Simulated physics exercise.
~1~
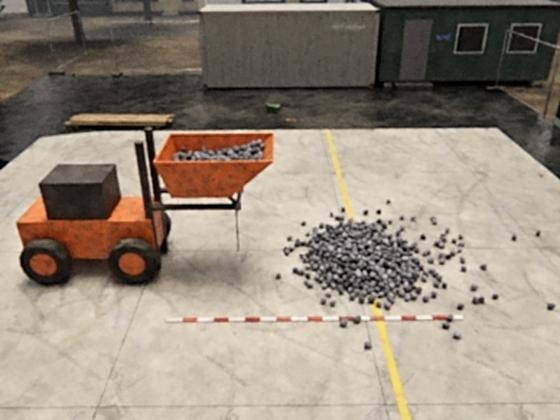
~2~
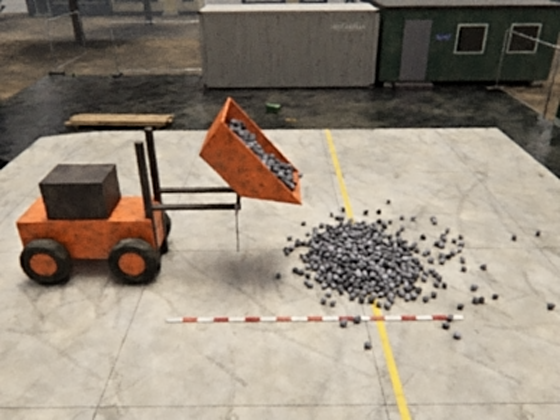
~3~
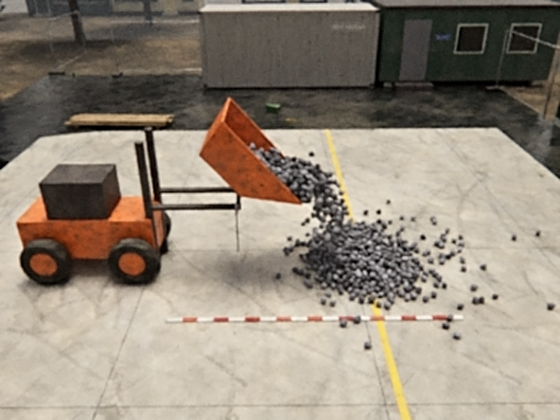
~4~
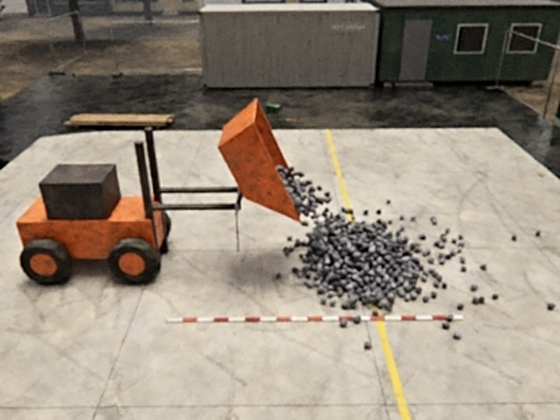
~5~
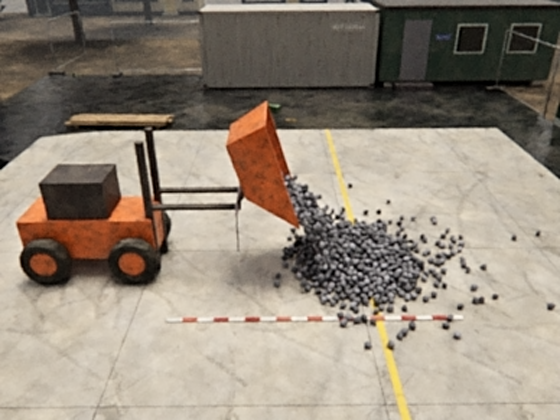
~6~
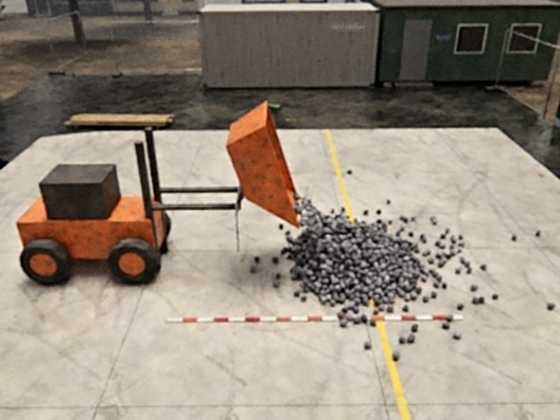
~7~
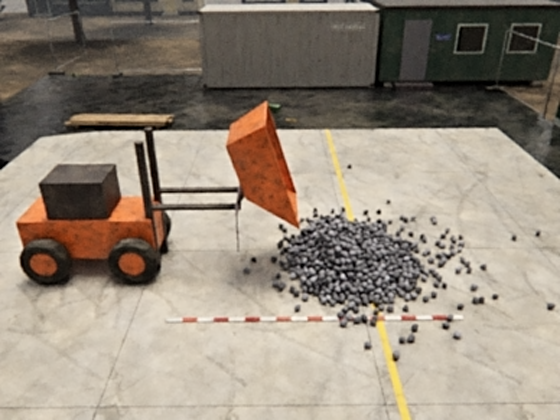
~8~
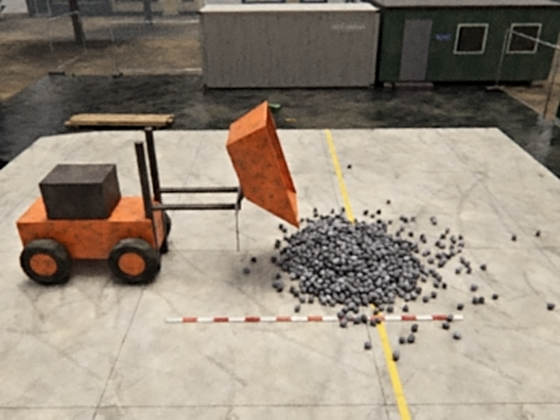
On a concrete yard in front of two cabins, an orange forklift tips its raised skip to the right, pauses, then tilts it more steeply, pouring grey stones onto a loose heap across a yellow line until the skip hangs emptied beside the larger, settled pile.
